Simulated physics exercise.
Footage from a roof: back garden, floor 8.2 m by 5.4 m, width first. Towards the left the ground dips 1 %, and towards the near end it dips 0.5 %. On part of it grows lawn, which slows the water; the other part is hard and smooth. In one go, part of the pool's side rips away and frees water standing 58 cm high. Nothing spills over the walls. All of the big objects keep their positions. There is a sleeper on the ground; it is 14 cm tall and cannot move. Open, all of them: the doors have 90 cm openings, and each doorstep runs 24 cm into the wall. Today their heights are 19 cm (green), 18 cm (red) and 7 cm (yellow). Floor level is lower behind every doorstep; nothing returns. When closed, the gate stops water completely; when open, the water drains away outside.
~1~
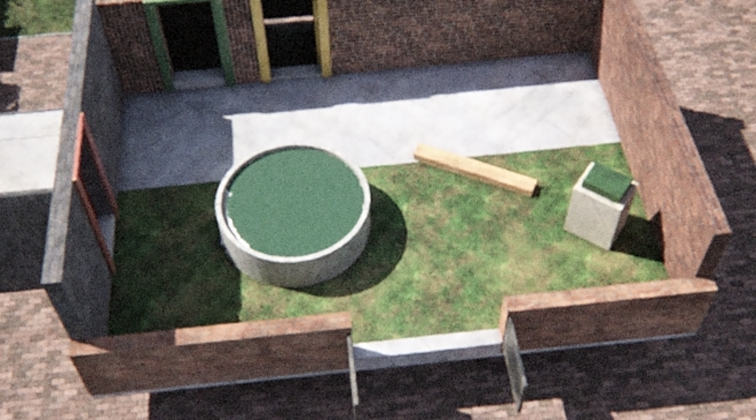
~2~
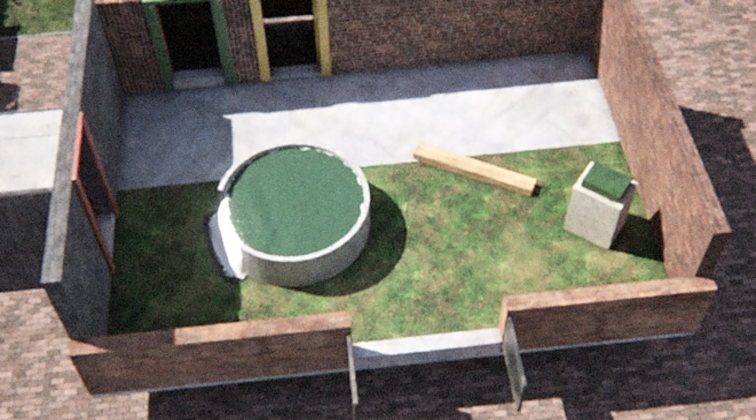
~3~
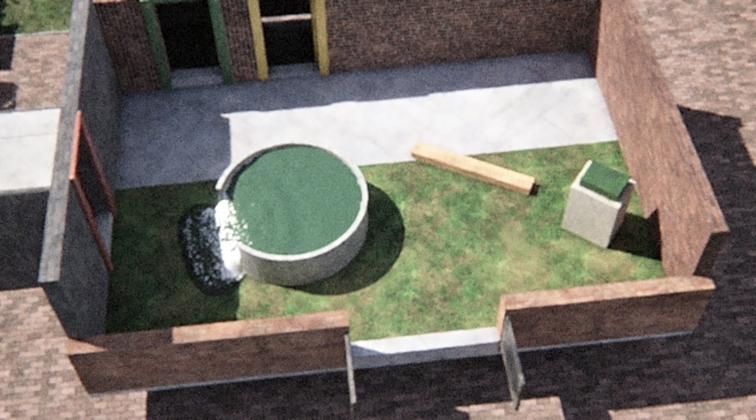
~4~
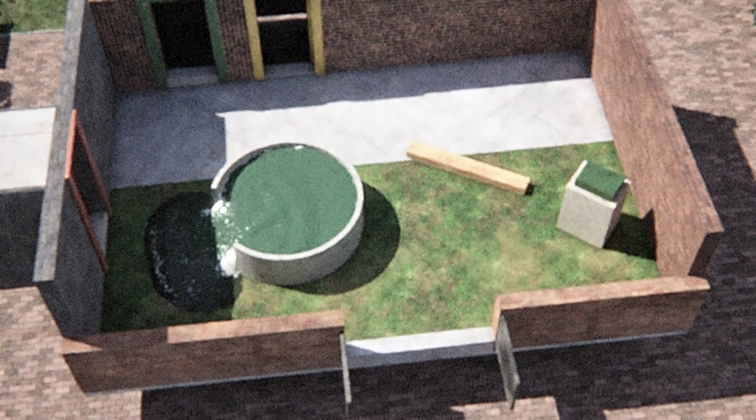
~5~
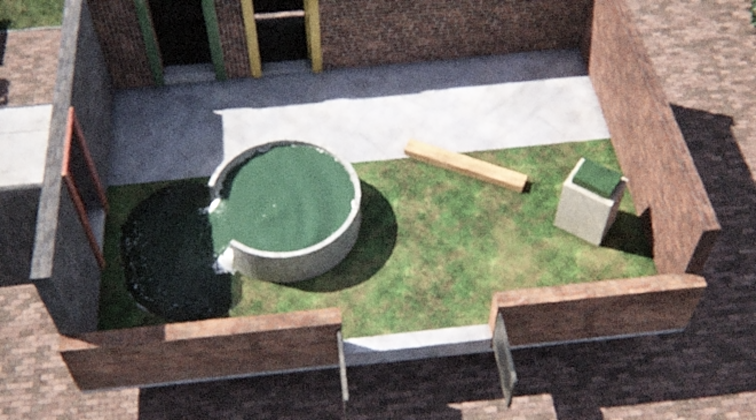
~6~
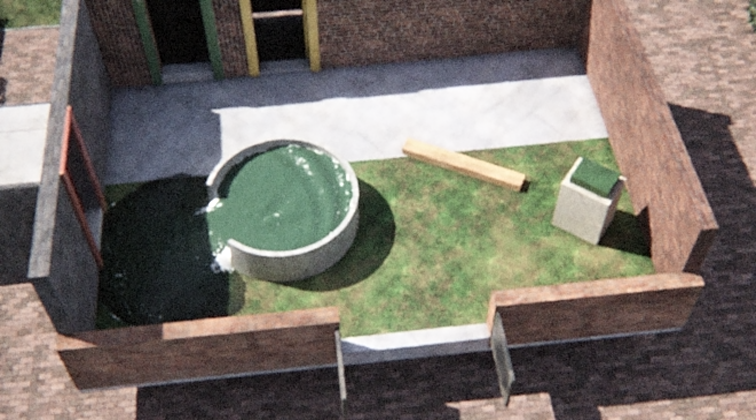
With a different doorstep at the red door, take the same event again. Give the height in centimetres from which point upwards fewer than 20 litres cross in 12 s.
Roughly 24 cm.
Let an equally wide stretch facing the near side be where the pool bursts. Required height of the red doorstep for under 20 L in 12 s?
Near 6.5 cm.
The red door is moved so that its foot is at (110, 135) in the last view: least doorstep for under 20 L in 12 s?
You'd want it roughly 7.0 cm high.
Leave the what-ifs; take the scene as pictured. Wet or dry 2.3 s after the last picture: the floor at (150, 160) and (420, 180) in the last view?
Taking them as asked: Awash, then spared.
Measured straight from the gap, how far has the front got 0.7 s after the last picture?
I make it some 2.6 m.
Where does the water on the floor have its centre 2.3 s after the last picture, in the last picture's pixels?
It lies near (209, 244) in the last picture.
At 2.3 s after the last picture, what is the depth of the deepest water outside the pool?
About 27 cm.
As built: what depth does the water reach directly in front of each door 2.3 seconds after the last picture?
In cm: Green 6, red 21, yellow 0.
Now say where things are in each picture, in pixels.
The first frame shows still water, 58 cm deep, in the pool at (293, 202); the red door at (98, 203) is dry.
In the second frame, water pours out at (227, 238) and has run 0.3 m, to (229, 278); about 8 cm deep outside, 58 cm at the back.
In the third frame, the front is at (199, 283), 0.7 m from the gap at (225, 238); 0.9 m2 of floor is wet, 58 cm left at the back.
In the fourth frame, the gap is at (221, 238), the front 1.1 m out at (161, 289); the back of the pool holds 58 cm.
In the fifth frame, water pours out at (218, 235) and has run 1.4 m, to (134, 289); about 7 cm deep outside, 57 cm at the back.
In the sixth frame, the gap is at (216, 234), the front 1.8 m out at (107, 298); the back of the pool holds 50 cm; water is at the red door at (86, 196).
Then, 0.7 s after the last picture water covers 15 % of the floor, deepest (32 cm) near (113, 267); 30 cm at the red door, 7 litres in over its 18 cm doorstep.
Then, 2.3 s after the last picture water covers 25 % of the floor, deepest (27 cm) near (94, 365); 21 cm at the red door, 64 litres in over its 18 cm doorstep.
Then, 11.3 s after the last picture water covers 85 % of the floor, deepest (9 cm) near (94, 365); 9 cm at the red door, 71 litres in over its 18 cm doorstep.
At the red door as built, the water peaked near 30 cm, 0.9 s after the last picture.
With a doorstep of 20.5 cm, 45 litres would have come in within the 12 s; with 27.5 cm, 7 litres. So under 20 litres takes about 24 cm.
